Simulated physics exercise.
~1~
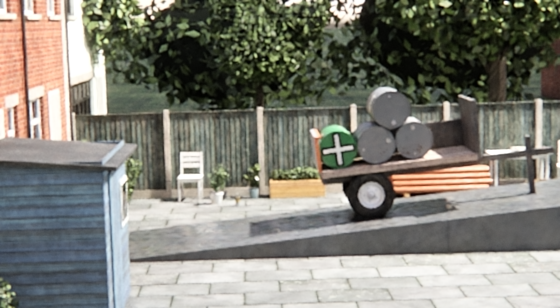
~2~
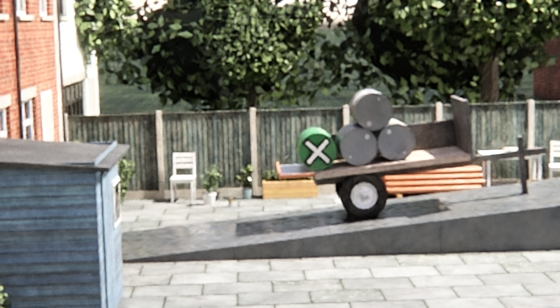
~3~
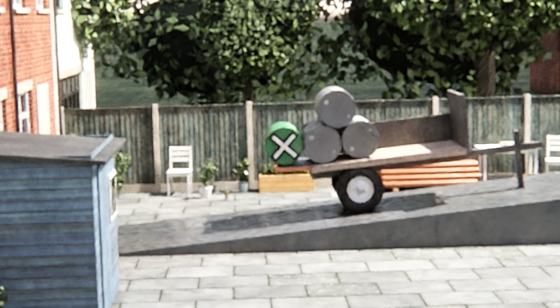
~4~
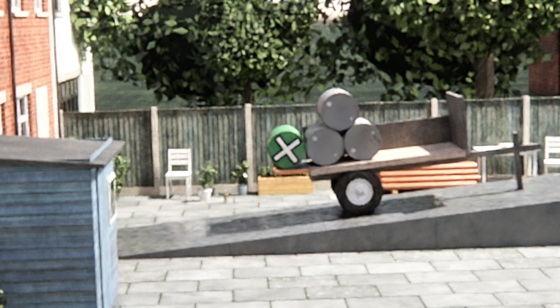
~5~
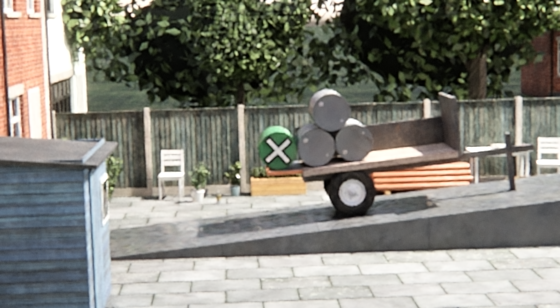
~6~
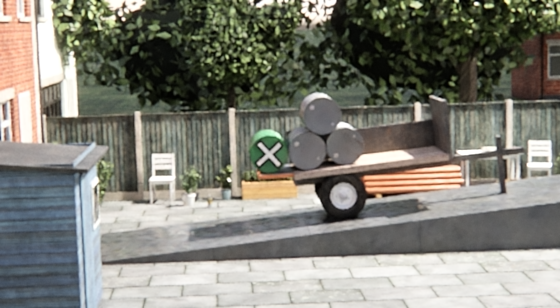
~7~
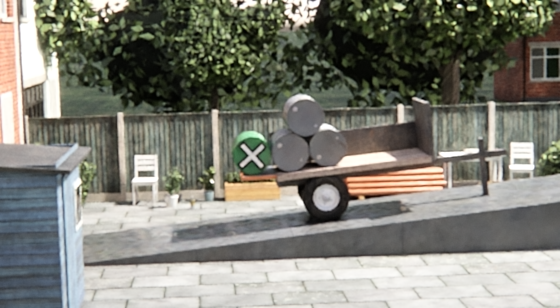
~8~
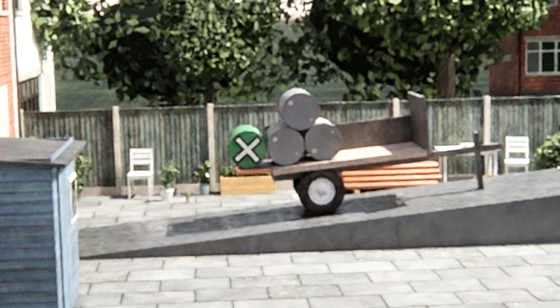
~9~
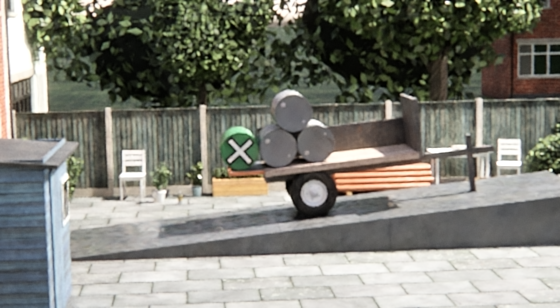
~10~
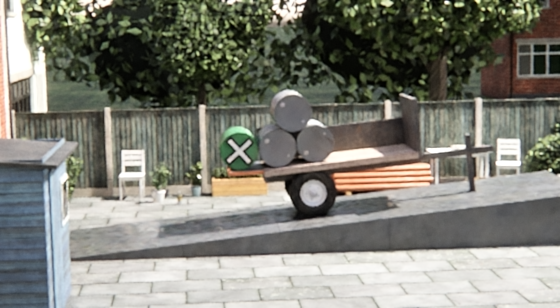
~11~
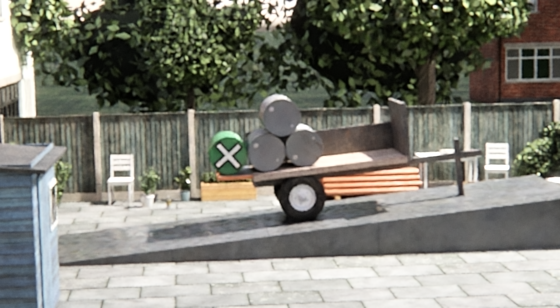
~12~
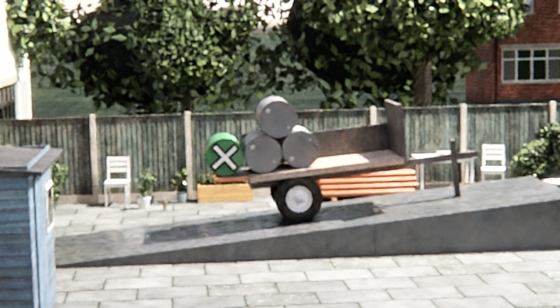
On a sloping ramp in a paved yard, the tailgate of a trailer carrying four drums dropped open, and the green drum rolled left onto it with the grey ones shifting behind, then rocked back slightly and settled there, still aboard.
